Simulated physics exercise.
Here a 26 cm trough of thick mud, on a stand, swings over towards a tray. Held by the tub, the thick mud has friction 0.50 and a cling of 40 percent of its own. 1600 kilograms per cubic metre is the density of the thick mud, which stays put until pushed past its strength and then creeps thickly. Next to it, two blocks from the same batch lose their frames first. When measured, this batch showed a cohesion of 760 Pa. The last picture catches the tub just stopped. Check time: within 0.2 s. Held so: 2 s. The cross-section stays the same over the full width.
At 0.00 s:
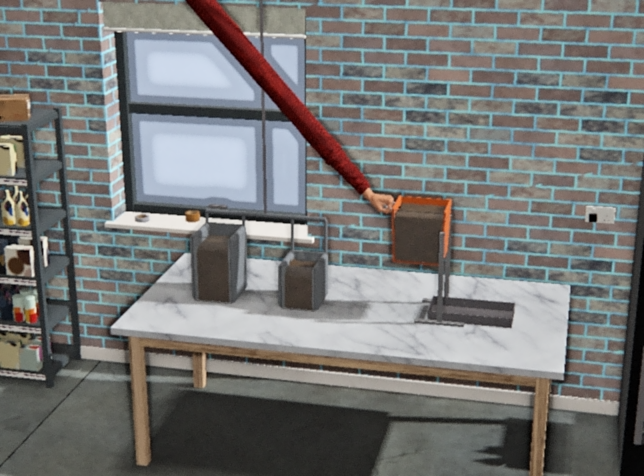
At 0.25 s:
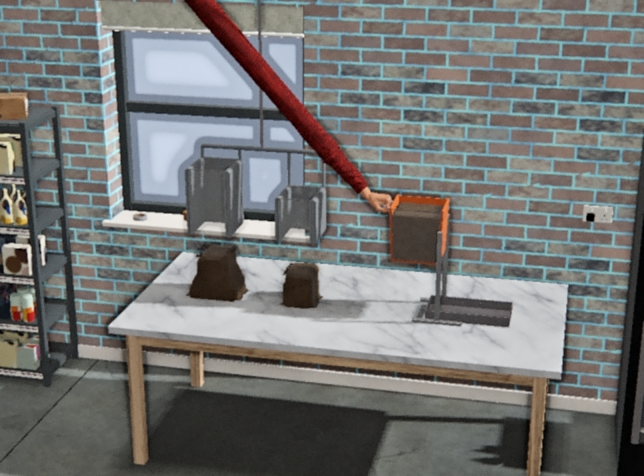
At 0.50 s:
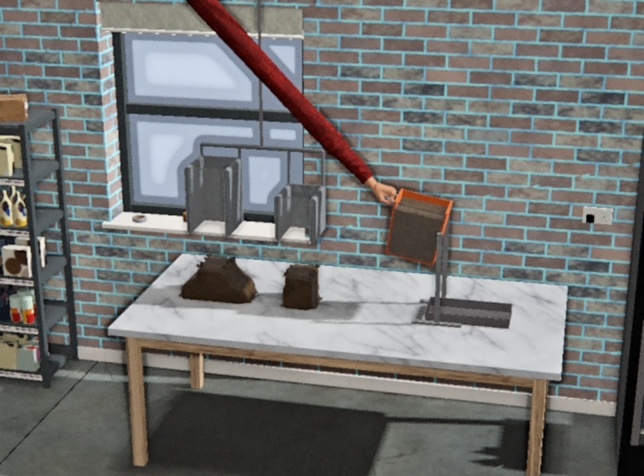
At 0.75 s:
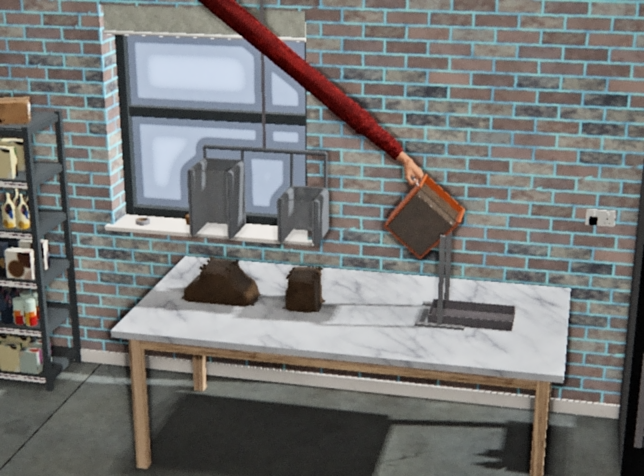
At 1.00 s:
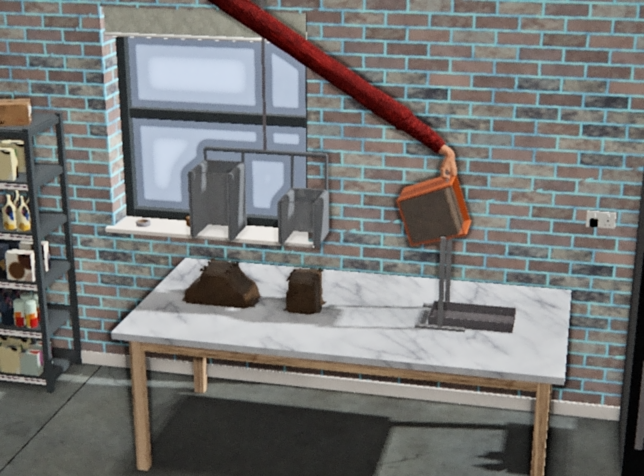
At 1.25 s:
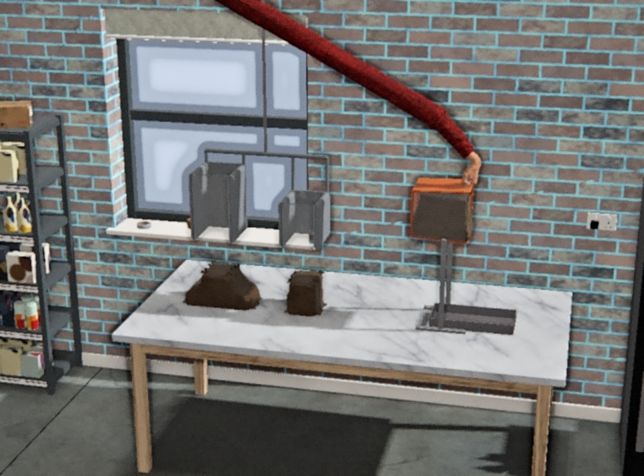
Grey moulds lifting off two mud blocks, the left one slumping, then a red arm turning a mud-filled tub onto its side.
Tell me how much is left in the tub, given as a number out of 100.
It should be close to 56 out of 100.
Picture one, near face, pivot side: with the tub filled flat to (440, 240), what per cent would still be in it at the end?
Then about 100 %.
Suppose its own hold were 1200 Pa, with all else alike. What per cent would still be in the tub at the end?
That works out near 100 %.
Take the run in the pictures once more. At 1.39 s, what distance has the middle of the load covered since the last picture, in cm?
Roughly 3 centimetres.
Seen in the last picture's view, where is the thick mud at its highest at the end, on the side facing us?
(453, 216).
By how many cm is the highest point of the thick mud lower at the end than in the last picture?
Roughly 9 cm.
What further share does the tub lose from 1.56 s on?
Roughly 14 per cent of the load.
By 1.39 s, the tub is at 90 degrees and holds 89 %.
By 1.56 s, the tub is at 90 degrees and holds 70 %.
By 1.73 s, the tub is at 90 degrees and holds 58 %.
By 1.90 s, the tub is at 90 degrees and holds 56 %.
By 3.25 s, at the end, the tub is at 90 degrees and holds 56 %.
